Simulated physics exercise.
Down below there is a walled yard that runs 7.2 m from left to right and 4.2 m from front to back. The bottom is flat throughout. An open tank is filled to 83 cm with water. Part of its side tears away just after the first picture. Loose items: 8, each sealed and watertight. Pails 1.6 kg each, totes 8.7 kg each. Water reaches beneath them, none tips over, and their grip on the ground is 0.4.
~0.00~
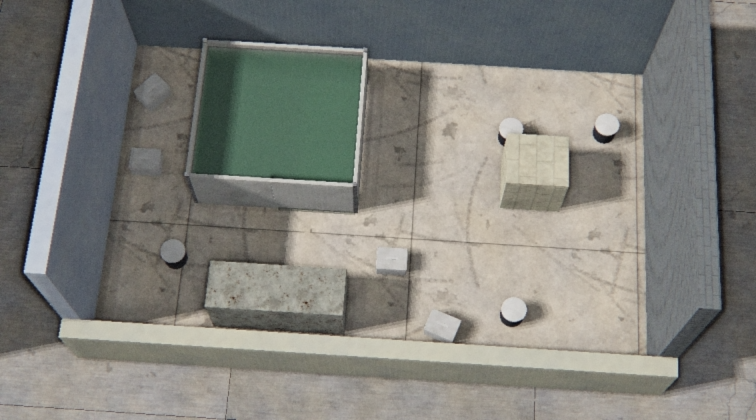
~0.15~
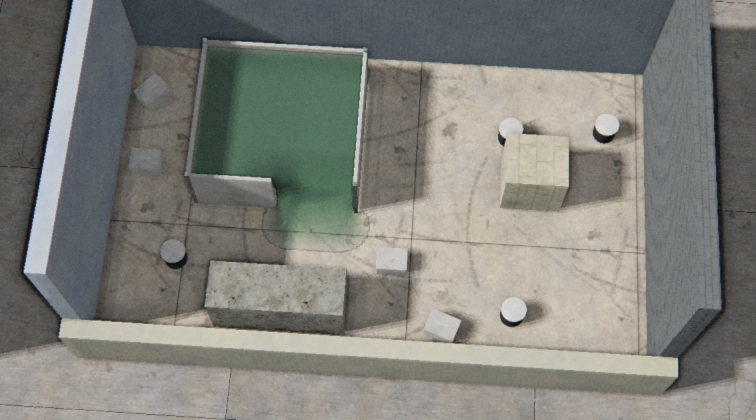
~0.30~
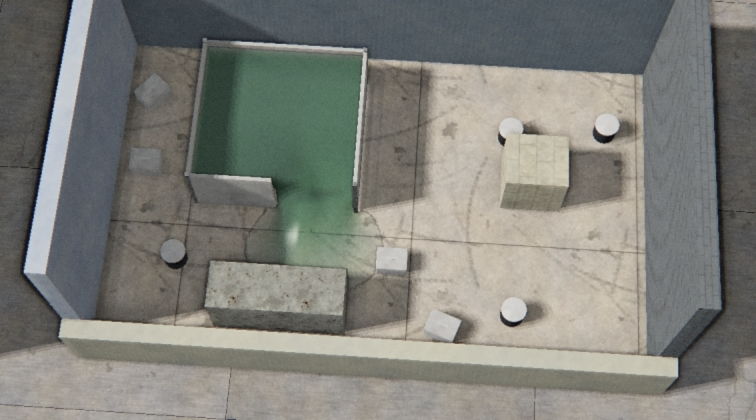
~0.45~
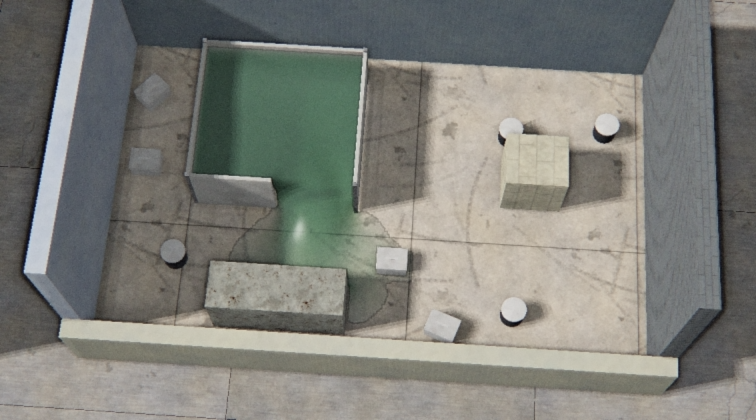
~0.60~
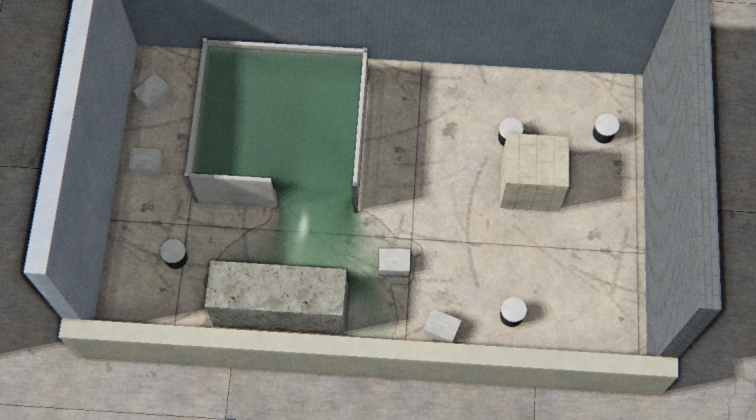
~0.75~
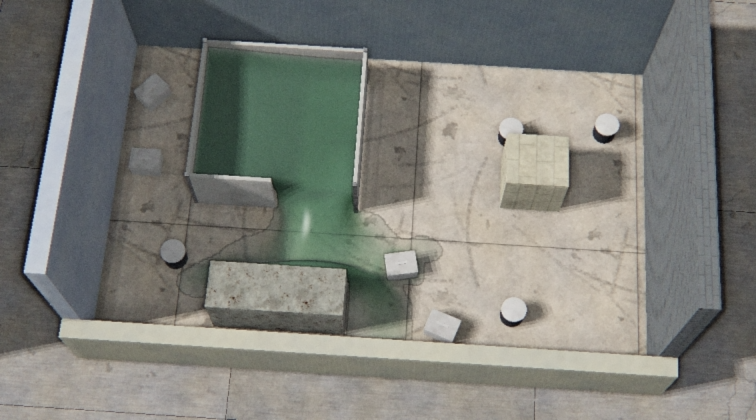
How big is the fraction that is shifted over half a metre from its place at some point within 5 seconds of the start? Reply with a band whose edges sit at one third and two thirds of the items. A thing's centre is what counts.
Band: Two thirds or above.
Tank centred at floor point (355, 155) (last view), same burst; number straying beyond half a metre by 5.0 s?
7.
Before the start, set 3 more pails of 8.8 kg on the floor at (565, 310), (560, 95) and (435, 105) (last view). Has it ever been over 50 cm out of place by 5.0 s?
Well, in turn they are above that, above that and below that.
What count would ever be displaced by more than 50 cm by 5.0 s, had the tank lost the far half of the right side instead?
That gives 5 of them.
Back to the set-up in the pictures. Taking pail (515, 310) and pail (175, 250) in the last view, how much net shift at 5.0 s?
Shifts in order: 350 cm; 300 cm.
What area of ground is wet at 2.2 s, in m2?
I'd estimate close to 18 m2.
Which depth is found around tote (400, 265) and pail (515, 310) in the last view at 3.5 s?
4 and 7 cm.
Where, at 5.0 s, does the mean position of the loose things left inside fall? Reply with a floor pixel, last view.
Around (398, 94).
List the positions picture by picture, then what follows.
In the first frame, a tote at (392, 258), on the bottom; a pail at (511, 128), on the bottom; water covers 4.0 m2; 0 of 8 have shifted.
In the second frame, a tote at (392, 258) rests on the ground; a pail at (511, 128), on the bottom; 4.8 m2 under water; 0 of 8 have shifted.
In the third frame, a tote at (392, 258), on the bottom; a pail at (511, 128), on the bottom; water covers 5.8 m2; 0 of 8 have shifted.
In the fourth frame, a tote at (392, 259) rests on the ground; a pail at (511, 128), on the bottom; water covers 6.2 m2; 0 of 8 have shifted.
In the fifth frame, a tote at (395, 260) rests on the ground, 4 cm from its start; a pail at (511, 128), on the bottom; water covers 6.7 m2; 0 of 8 have shifted.
In the sixth frame, a tote at (401, 263) rests on the ground, 14 cm from its start; a pail at (511, 128) rests on the ground; 7.1 m2 under water; 1 of 8 have shifted.
After 1.1 s 1 of 8 are over 50 cm from their spots; 0 afloat.
After 2.2 s 4 of 8 are over 50 cm from their spots; 3 afloat.
After 3.5 s 7 of 8 are over 50 cm from their spots; 6 afloat.
After 5.0 s 7 of 8 are over 50 cm from their spots, and 7 have been at some point; 5 afloat.
